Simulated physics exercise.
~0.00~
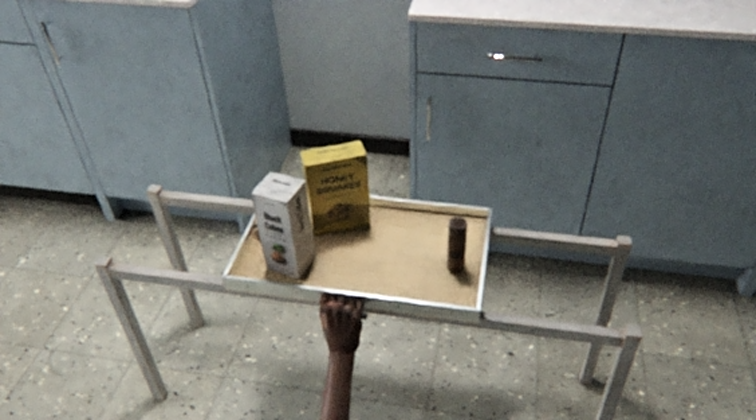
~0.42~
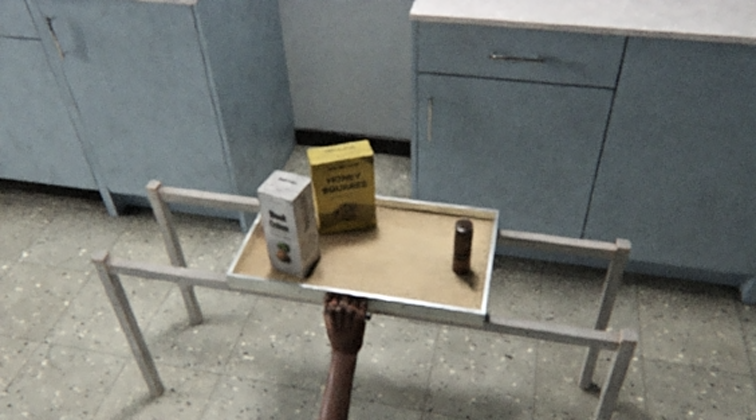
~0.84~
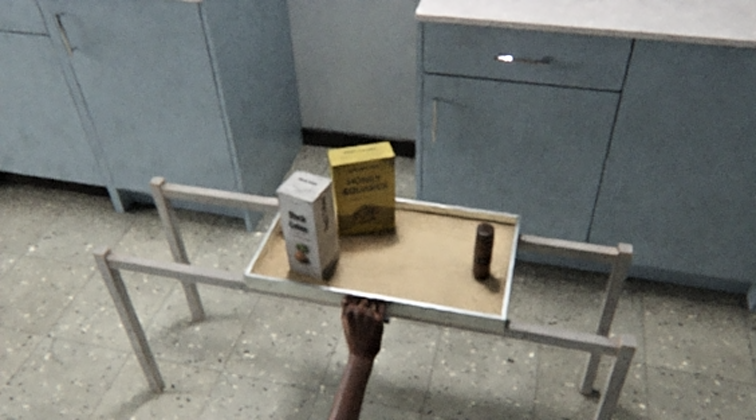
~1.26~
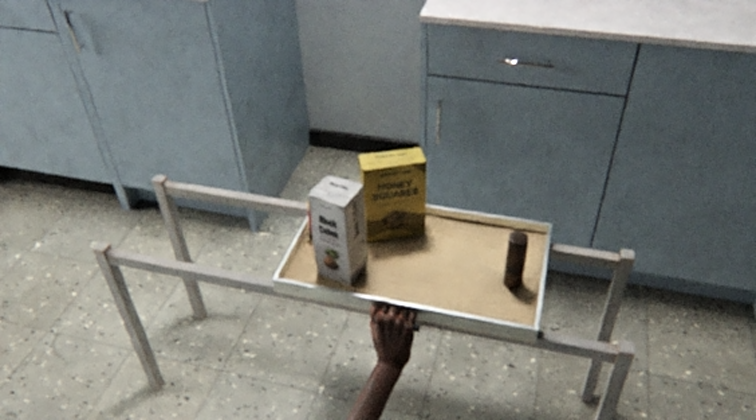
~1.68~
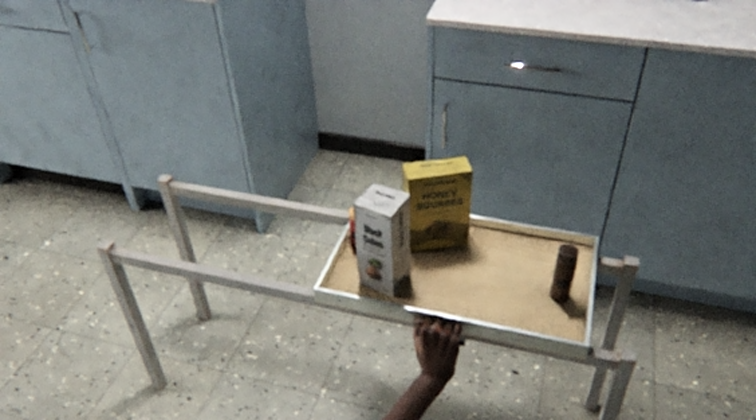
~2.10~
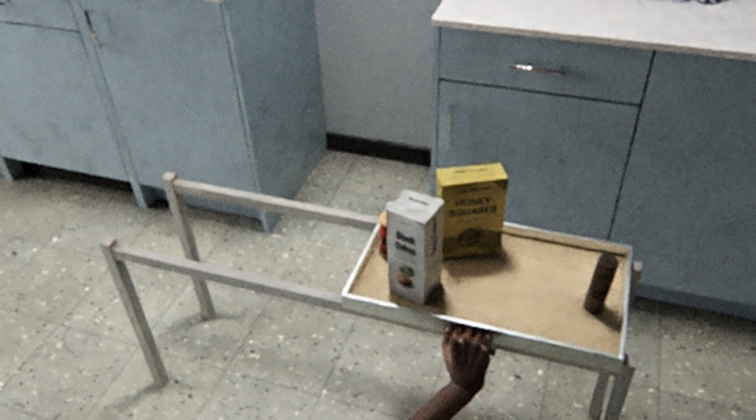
A hand slides a tray of upright cartons and a brown shaker rightward along rails.
